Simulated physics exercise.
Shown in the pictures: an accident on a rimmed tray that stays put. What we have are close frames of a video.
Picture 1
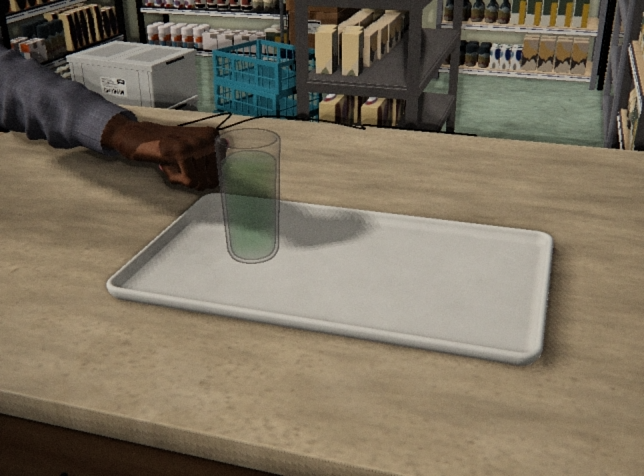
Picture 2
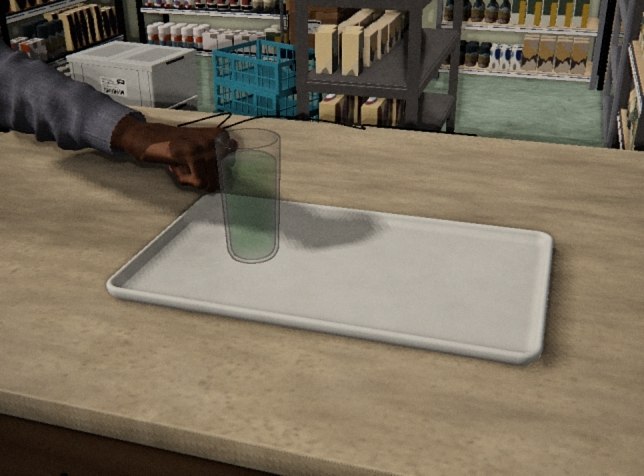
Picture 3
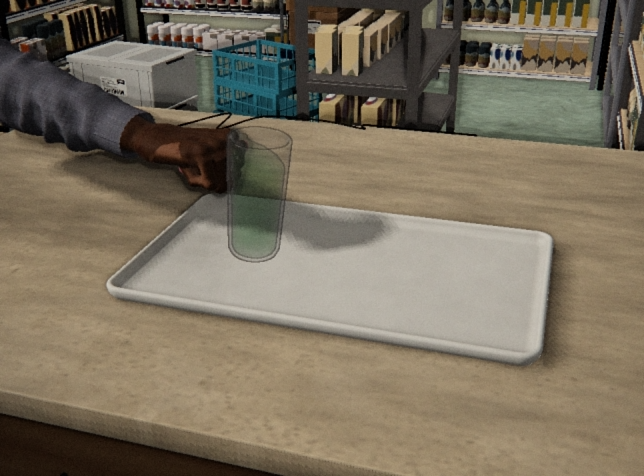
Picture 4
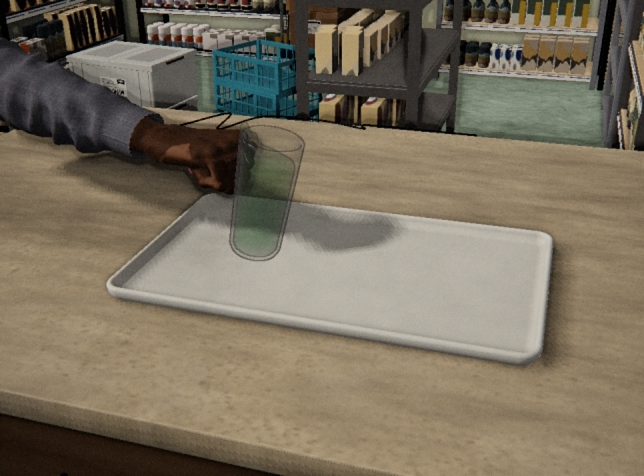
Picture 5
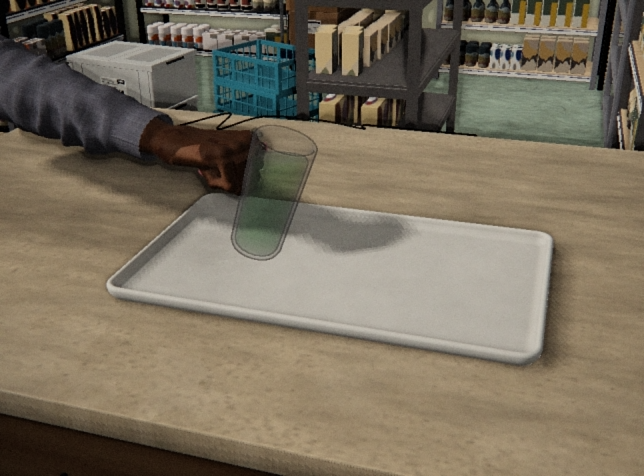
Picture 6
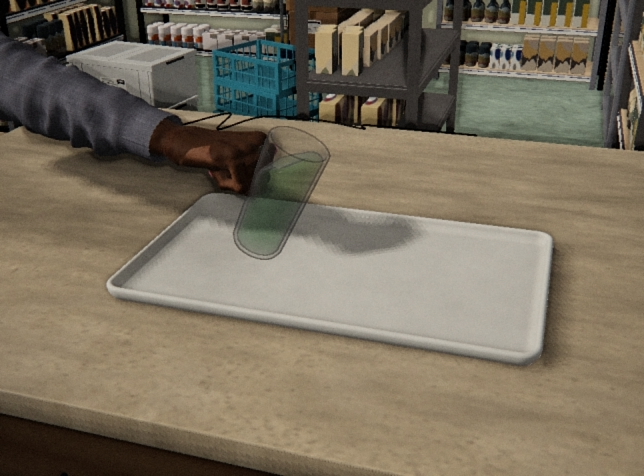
In a shop, a hand at a wooden counter pushing a clear glass of green liquid, gradually tilting it rightward over a white tray.
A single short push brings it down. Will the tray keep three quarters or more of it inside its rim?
No, more than a quarter gets past the rim.
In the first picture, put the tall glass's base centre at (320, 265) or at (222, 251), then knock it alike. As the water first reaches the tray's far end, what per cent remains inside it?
Close to 85 in a hundred, and close to 65 in a hundred.
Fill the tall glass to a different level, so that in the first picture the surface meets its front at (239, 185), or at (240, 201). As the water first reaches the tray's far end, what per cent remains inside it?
First try: Roughly 70 %, second try: Roughly 65 %.
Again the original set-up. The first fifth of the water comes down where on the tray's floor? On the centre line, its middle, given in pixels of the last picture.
Landing point, centre line: Approx. (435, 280).
A moment on, the tall glass lies on its side and 100 per cent is in the glass, 0 on the tray and 0 above or beyond its rim.
Next, the tall glass lies on its side and 64 per cent is in the glass, 27 on the tray and 9 above or beyond its rim.
Then the tall glass lies on its side and 40 per cent is in the glass, 36 on the tray and 24 above or beyond its rim.
Later the tall glass lies on its side and 24 per cent is in the glass, 35 on the tray and 41 above or beyond its rim.
In the end 61 per cent is held by tray and glass, 39 is off the tray.
